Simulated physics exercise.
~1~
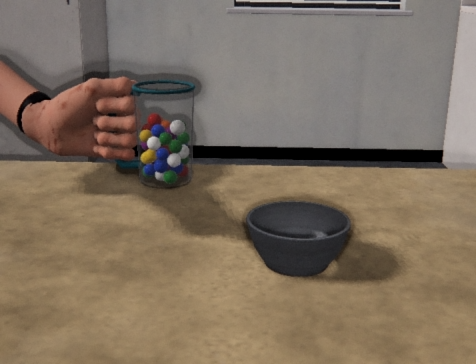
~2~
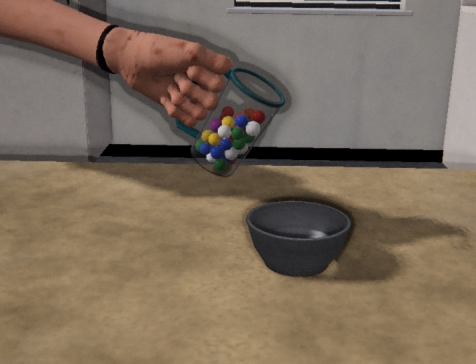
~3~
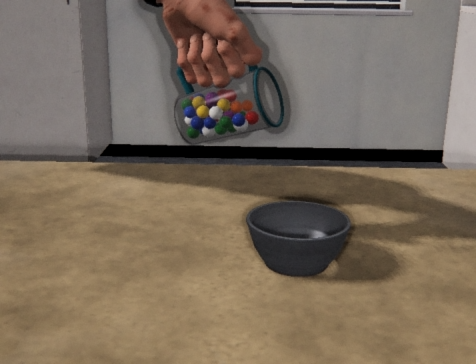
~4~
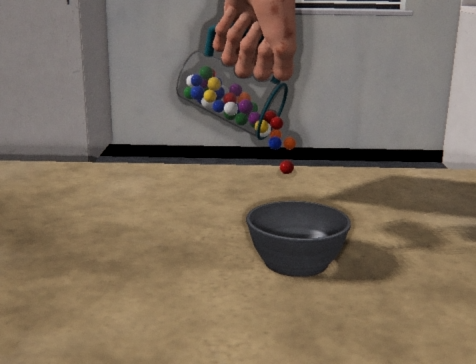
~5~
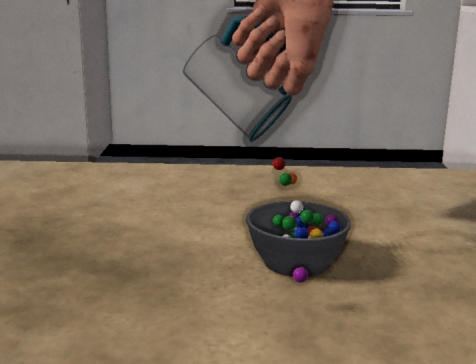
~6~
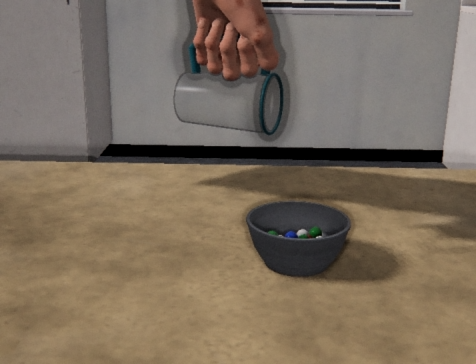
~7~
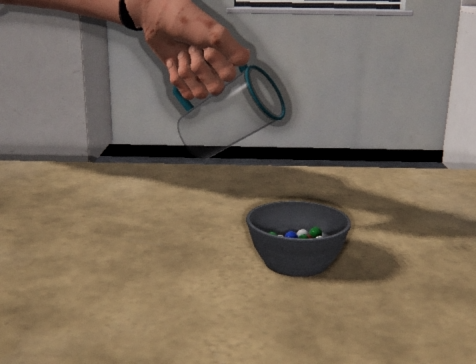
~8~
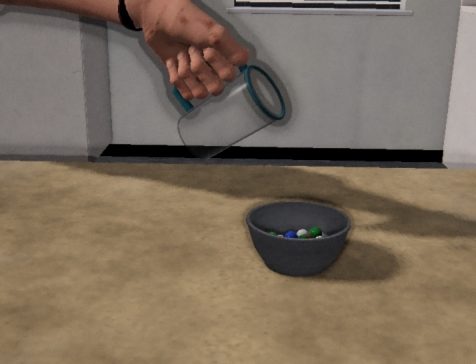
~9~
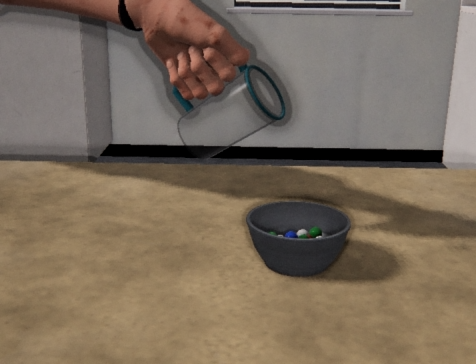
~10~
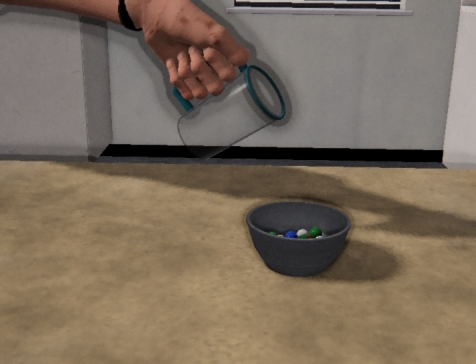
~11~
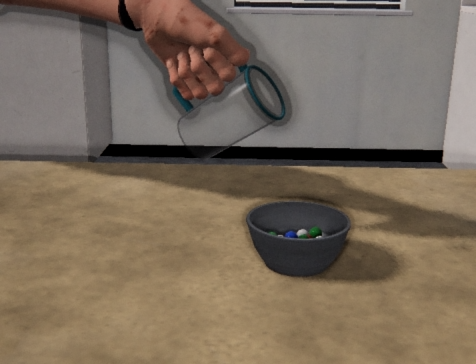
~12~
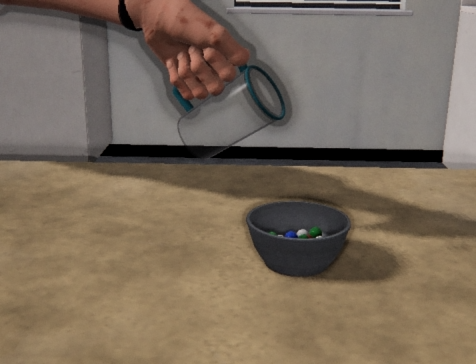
The clip opens with a hand holding a clear, teal-rimmed cup of colourful marbles upright behind a dark gray bowl on a mottled tan tabletop. The hand moves the cup to the right and tips it until it lies on its side, the marbles sliding toward the rim. As it tilts further, a few red, blue and orange marbles spill out first, and then the rest pour down into the bowl. The emptied cup turns back to a slanted position and stays there. At the end, the marbles rest in the bowl, with none left on the table.
